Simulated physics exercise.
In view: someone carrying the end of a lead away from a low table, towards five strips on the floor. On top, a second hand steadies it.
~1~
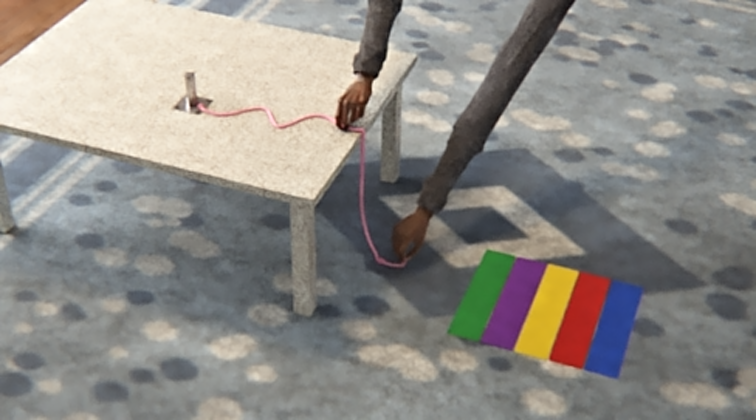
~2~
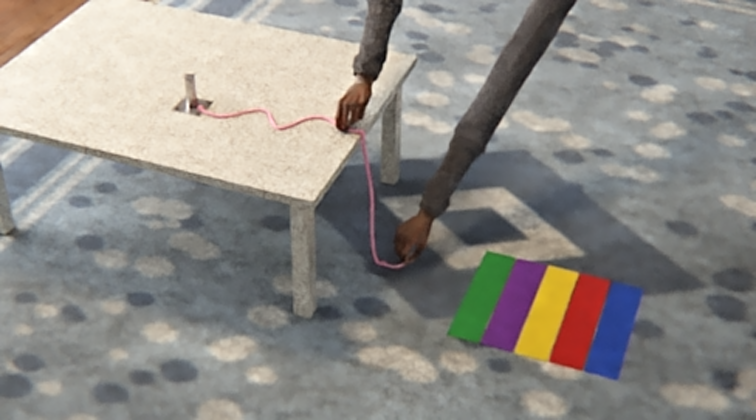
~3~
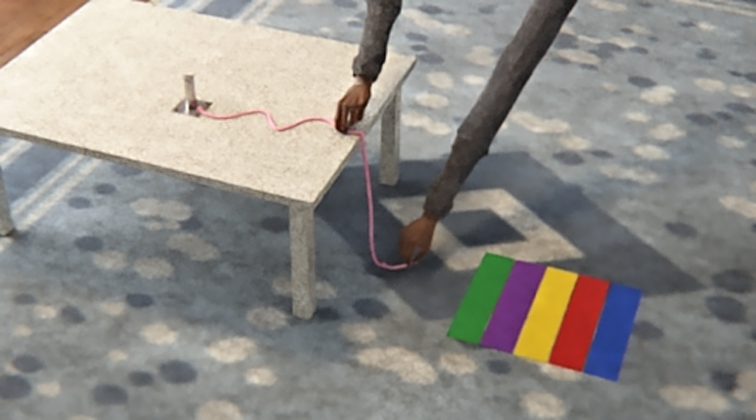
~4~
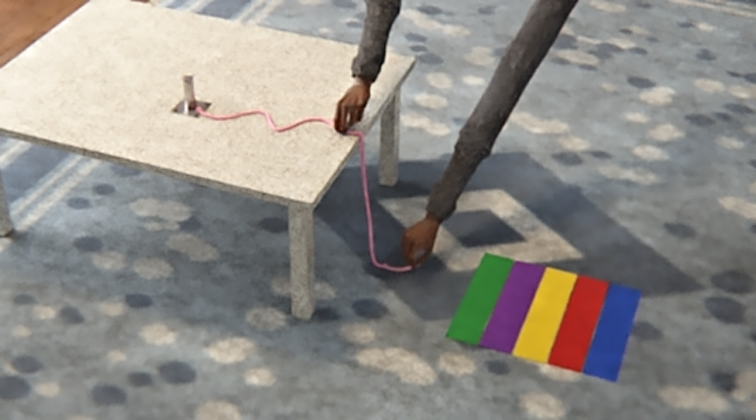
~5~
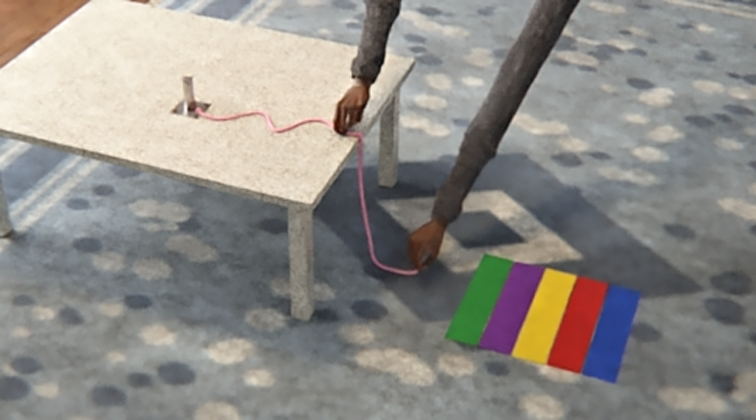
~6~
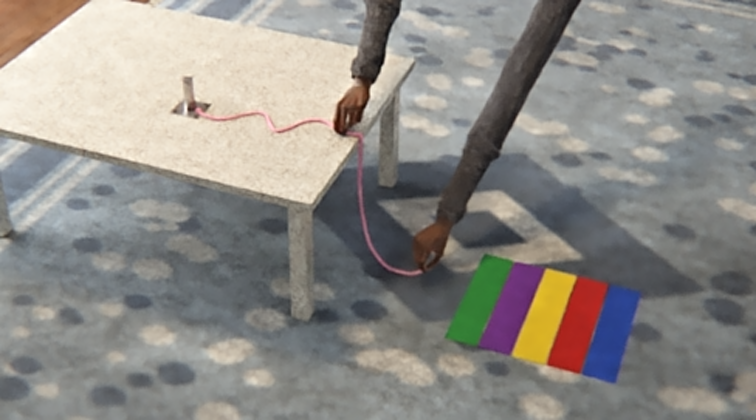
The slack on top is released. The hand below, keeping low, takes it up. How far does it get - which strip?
Yellow.
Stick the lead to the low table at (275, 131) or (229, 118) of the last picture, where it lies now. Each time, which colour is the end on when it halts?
Try 1: Purple; try 2: Yellow.
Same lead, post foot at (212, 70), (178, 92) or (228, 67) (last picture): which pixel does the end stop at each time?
In order, the pixels are (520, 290), (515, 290) and (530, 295).
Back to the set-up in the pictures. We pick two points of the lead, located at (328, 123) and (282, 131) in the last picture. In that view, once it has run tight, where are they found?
One ends up around (359, 141), the other around (308, 129).
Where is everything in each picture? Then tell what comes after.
The first picture shows end (405, 259); green (470, 321); purple (503, 330); yellow (537, 339); red (571, 348); blue (606, 357).
The second picture shows end (408, 261); lead through (221, 117) (272, 120) (322, 118) (364, 150) (372, 205) (375, 255).
The third picture shows end (412, 263).
The fourth picture shows end (415, 265); lead through (219, 118) (270, 122) (321, 120) (362, 152) (368, 206) (373, 257).
The fifth picture shows end (421, 268).
The sixth picture shows end (426, 269); lead through (219, 119) (270, 123) (320, 121) (360, 153) (361, 206) (378, 258).
Early on, end near (480, 283); over green.
Midway, end near (523, 294); over purple.
At the end of the slack, end near (550, 300); over yellow. It halts on the yellow strip.
